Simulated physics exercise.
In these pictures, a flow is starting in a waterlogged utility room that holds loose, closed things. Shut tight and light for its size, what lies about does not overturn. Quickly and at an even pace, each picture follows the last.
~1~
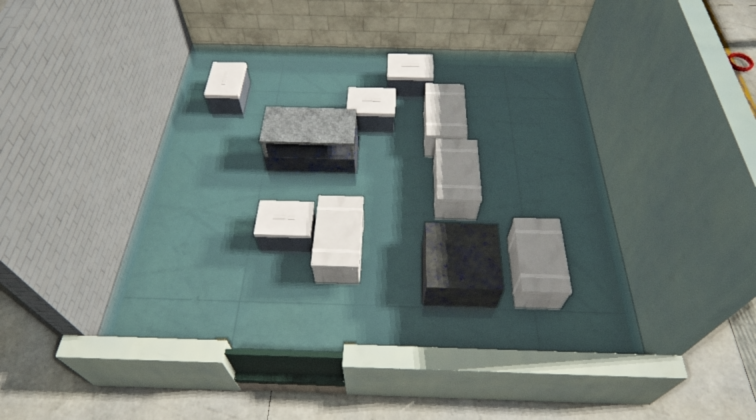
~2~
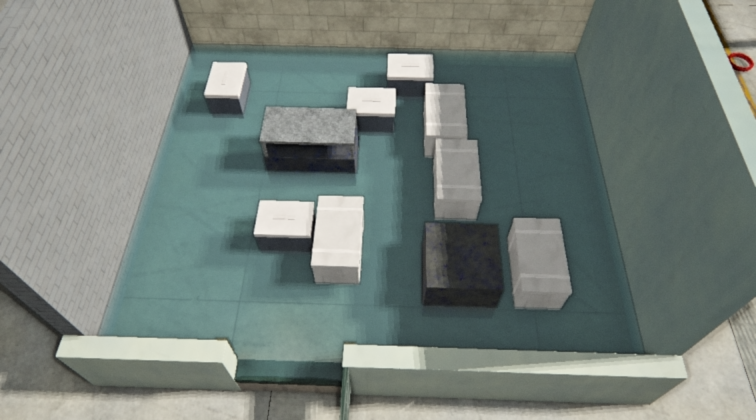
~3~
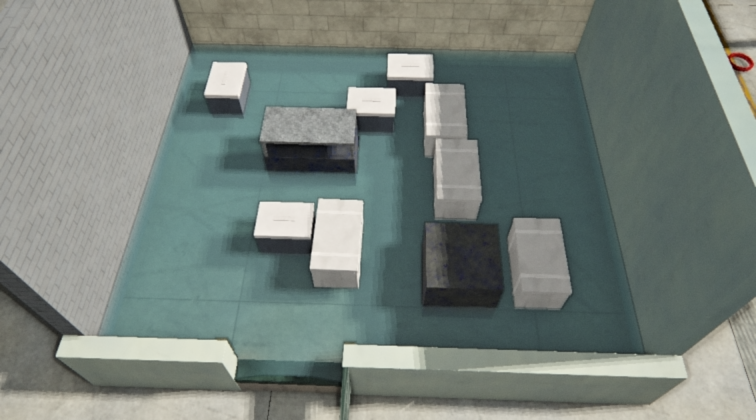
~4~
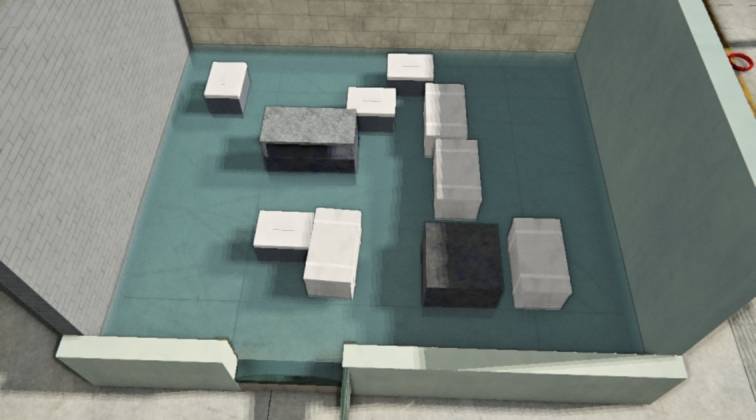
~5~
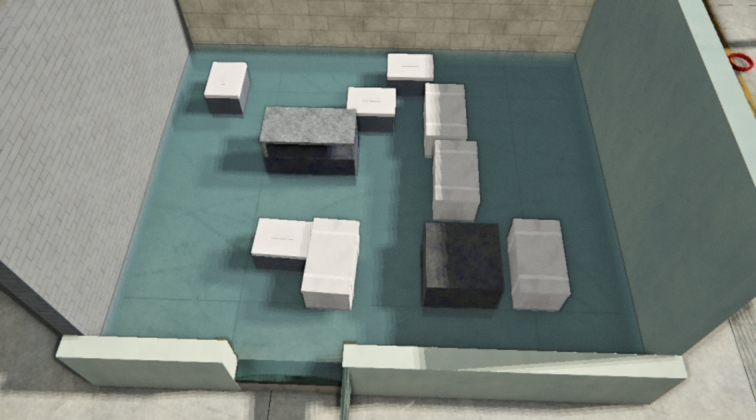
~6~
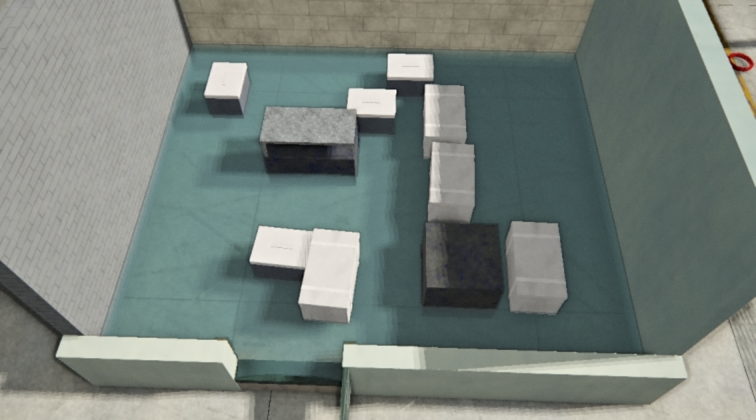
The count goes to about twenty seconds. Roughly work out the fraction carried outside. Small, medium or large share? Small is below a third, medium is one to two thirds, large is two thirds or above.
A medium share.
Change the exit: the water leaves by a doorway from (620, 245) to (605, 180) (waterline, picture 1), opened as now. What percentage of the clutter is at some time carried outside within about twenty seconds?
By my count it's 50 percent.
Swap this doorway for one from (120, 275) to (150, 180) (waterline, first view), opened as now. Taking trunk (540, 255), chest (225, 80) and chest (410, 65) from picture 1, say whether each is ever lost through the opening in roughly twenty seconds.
Going through them in turn: Remains behind; escaped; remains behind.
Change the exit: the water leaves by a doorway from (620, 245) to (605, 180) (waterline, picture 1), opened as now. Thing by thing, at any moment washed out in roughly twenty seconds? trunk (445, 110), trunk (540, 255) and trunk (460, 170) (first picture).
Item one leaves at some point, item two leaves at some point, item three leaves at some point.
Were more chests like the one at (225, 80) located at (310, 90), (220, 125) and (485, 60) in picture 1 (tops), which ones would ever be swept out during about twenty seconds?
In sequence: Never exits, exits, never exits.
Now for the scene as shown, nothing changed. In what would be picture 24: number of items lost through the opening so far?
That gives 2.
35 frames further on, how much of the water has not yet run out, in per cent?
Roughly 58 in a hundred.
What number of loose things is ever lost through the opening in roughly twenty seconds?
So the number is 4.
A moment on, 1 of 8 are out; 7 afloat.
Next, 2 of 8 are out; 6 afloat.
Later, 3 of 8 are out; 5 afloat.
In the end, 4 of 8 are out; 4 afloat.
